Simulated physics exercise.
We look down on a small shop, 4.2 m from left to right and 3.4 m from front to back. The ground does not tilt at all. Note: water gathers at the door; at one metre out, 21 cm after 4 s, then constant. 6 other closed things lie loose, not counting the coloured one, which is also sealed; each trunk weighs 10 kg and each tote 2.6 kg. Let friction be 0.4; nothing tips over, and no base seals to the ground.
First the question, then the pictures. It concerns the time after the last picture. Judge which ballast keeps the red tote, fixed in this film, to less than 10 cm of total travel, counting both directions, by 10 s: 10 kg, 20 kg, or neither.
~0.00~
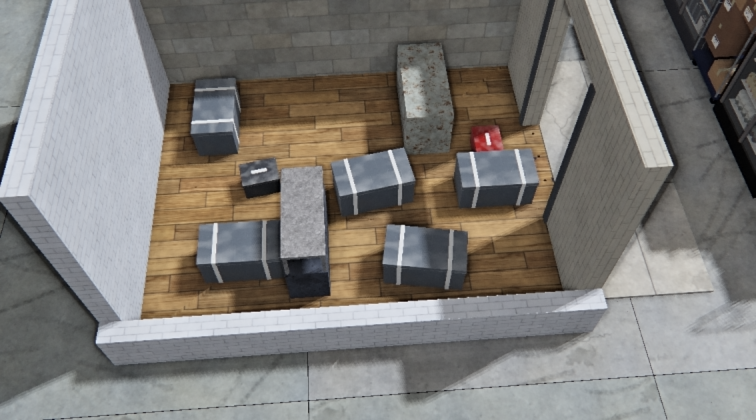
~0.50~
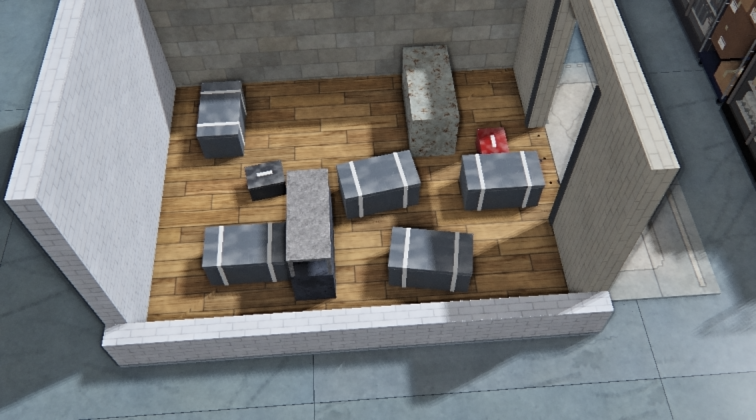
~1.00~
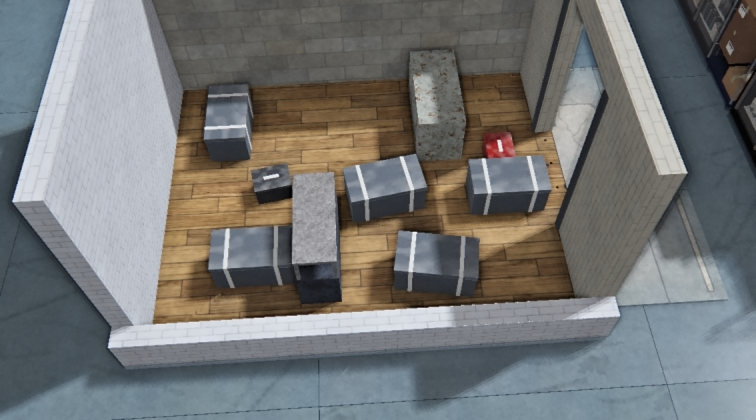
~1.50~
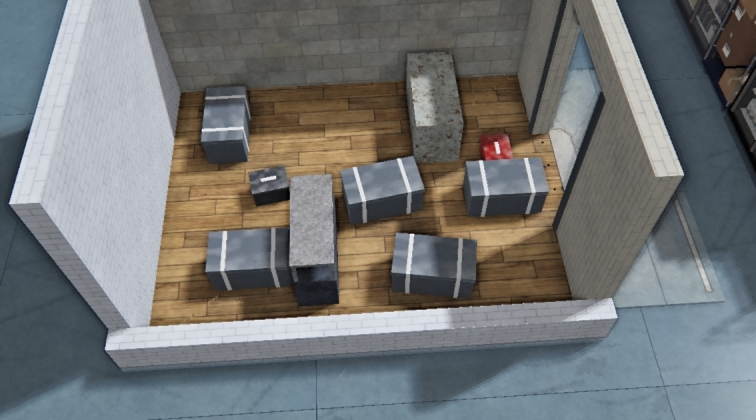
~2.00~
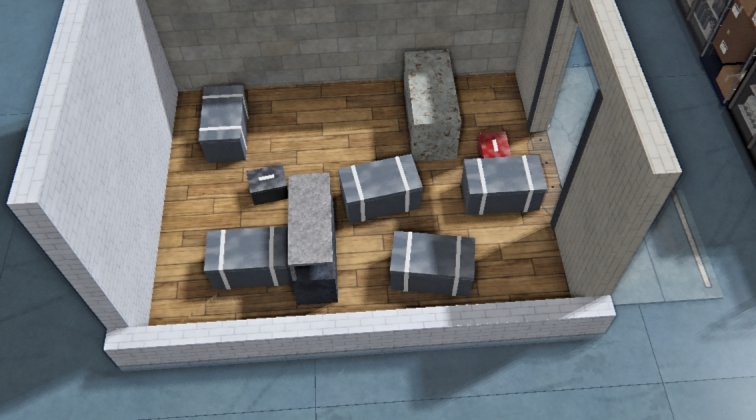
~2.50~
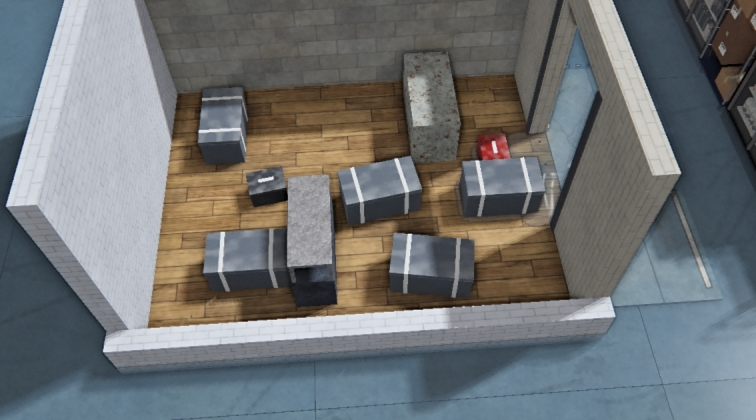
Judgement: Neither of them does.
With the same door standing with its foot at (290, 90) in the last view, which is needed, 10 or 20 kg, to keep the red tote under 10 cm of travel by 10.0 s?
If so, only the heavier one succeeds.
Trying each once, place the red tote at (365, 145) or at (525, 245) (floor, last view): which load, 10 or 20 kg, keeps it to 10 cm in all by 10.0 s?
In order, both loads succeed and heavier load succeeds alone.
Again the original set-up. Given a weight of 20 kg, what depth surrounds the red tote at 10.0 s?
Close to 10 cm deep.
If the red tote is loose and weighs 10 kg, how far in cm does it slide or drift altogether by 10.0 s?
Roughly 300 cm.
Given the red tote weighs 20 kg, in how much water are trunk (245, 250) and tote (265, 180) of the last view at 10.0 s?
I'd estimate 4 cm for the first and 5 cm for the second.
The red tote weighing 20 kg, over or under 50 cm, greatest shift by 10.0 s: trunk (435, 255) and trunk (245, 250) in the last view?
In turn: Beyond, below.
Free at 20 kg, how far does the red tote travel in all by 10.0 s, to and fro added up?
The total path comes to around 50 cm.
After 3.5 s the red tote would be 25 cm from its start with 10 kg and 2 cm from its start with 20 kg; 7 cm of water round it then.
After 4.5 s the red tote would be 25 cm from its start with 10 kg and 25 cm from its start with 20 kg; 6 cm of water round it then.
After 7.0 s the red tote would be 108 cm from its start with 10 kg and 25 cm from its start with 20 kg; 9 cm of water round it then.
After 10.0 s the red tote would be 274 cm from its start with 10 kg and 48 cm from its start with 20 kg; 10 cm of water round it then.
